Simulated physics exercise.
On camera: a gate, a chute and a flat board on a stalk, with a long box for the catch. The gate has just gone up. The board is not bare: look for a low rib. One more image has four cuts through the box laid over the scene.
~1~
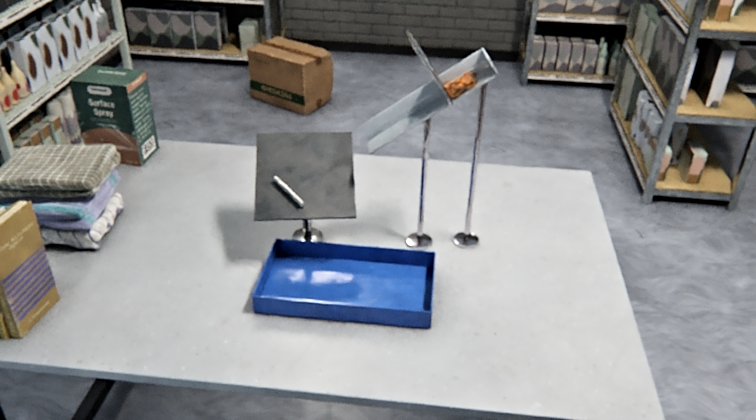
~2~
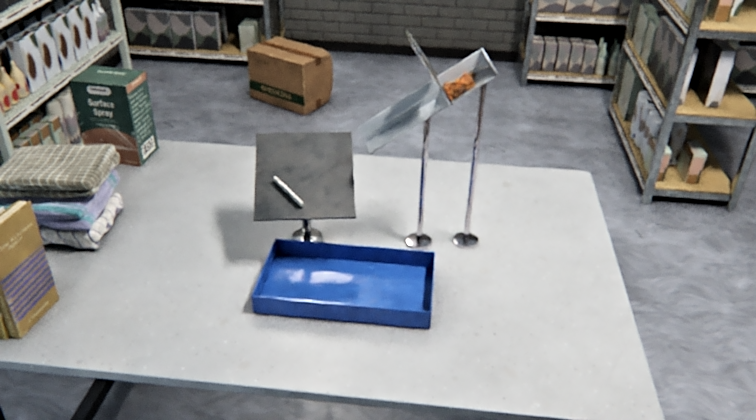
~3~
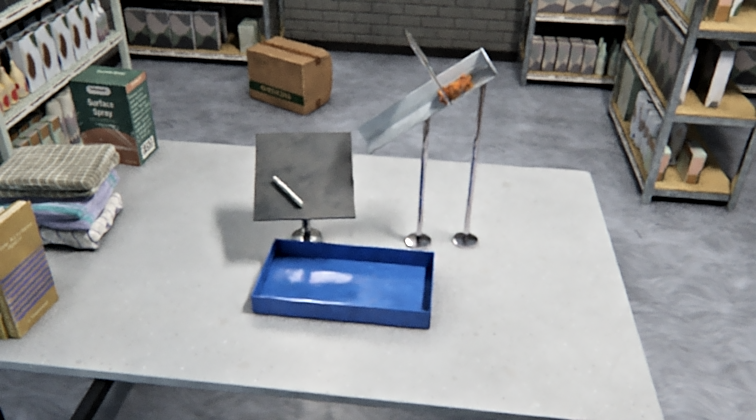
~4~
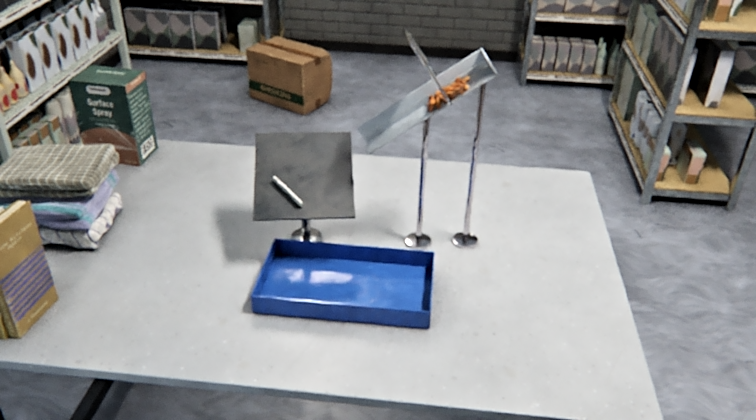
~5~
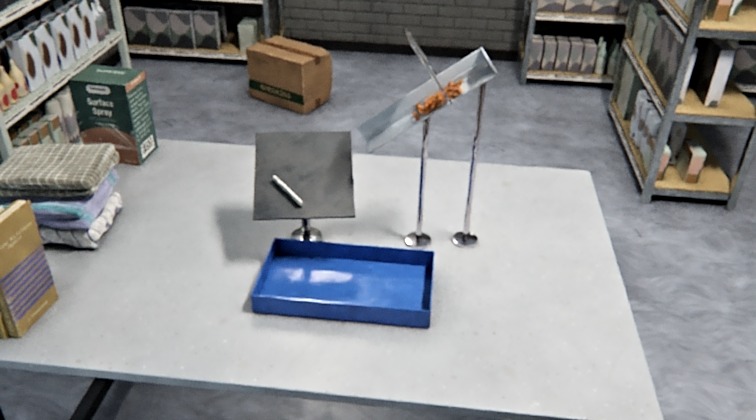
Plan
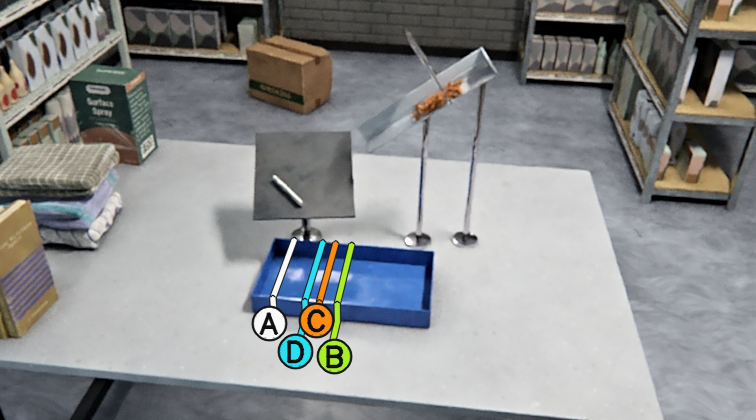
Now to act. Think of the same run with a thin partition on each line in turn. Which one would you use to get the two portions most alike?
Go for D.
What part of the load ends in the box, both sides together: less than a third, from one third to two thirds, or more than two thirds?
It is more than two thirds.
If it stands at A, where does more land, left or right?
The right side.
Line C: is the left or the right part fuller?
The left side.
On the marked copy, line A crosses the front rim at (273, 297); line B crosses the front rim at (337, 303); line C crosses the front rim at (319, 301); line D crosses the front rim at (305, 300).
For line A, of what is caught, a small share on the left of the divider, all but a few on the right.
For line B, of what is caught, the whole lot on the left of the divider, none at all on the right.
For line C, of what is caught, all but a few on the left of the divider, a small share on the right.
For line D, of what is caught, the bulk on the left of the divider, close to a quarter on the right.
